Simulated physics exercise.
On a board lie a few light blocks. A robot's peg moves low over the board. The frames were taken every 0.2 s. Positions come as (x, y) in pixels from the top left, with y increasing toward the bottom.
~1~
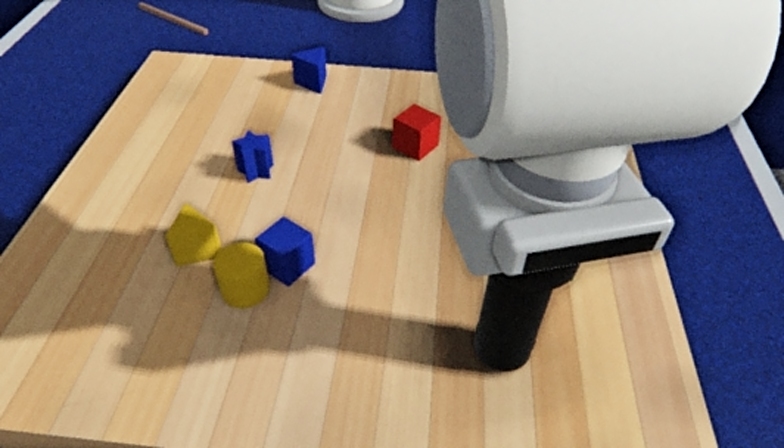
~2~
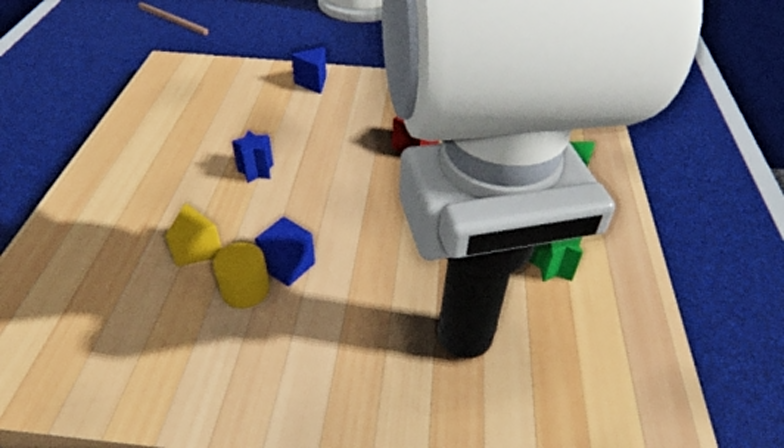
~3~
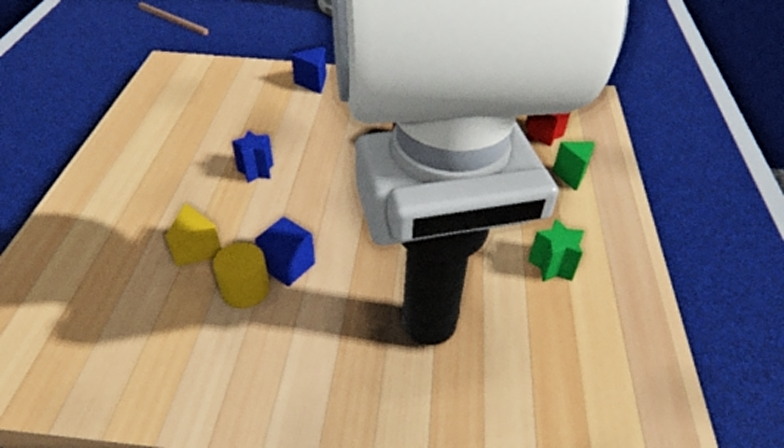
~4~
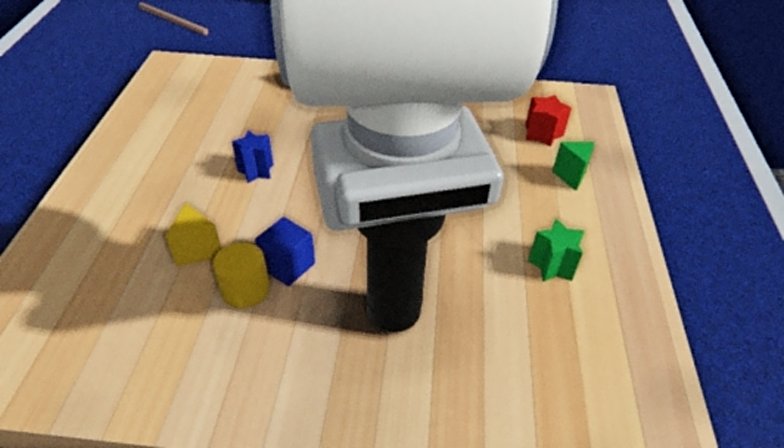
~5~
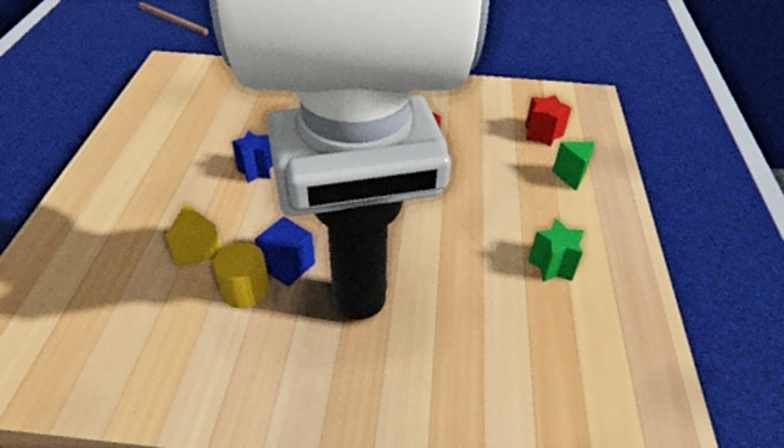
At the start, a robot's dark peg is low over the right half of a wooden board scattered with small blue, yellow, red and green blocks. The arm moves steadily left, uncovering green and red blocks on the right, and draws close to the blue and yellow cluster, which stays still.
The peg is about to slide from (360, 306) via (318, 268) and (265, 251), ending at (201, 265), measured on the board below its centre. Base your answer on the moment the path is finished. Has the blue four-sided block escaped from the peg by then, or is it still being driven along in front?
I think it holds its spot in front.
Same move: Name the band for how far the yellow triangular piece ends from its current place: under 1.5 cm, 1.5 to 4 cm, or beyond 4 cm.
Of the three bands, it's over 4 cm.
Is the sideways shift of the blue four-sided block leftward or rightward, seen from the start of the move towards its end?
The blue four-sided block is shifted sideways to the left, facing along the path from start to end.
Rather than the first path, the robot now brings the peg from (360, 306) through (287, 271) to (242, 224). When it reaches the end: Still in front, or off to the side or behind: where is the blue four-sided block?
Expect to find it ahead of the peg.
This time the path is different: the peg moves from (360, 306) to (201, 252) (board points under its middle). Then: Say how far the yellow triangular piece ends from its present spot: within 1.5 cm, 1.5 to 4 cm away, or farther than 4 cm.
Of the three bands, it's 1.5 to 4 cm.
The first path, step by step. One third of the way, peg at (317, 261); blue four-sided block at (270, 229), turned 20° anticlockwise.
Two thirds of the way, peg at (262, 244); yellow triangular piece at (173, 222), turned 35° clockwise; blue four-sided block at (210, 220), turned 50° anticlockwise.
At the end, peg at (199, 258); yellow triangular piece at (119, 215), turned 70° clockwise; yellow round block at (235, 262); blue four-sided block at (148, 226), turned 20° anticlockwise.
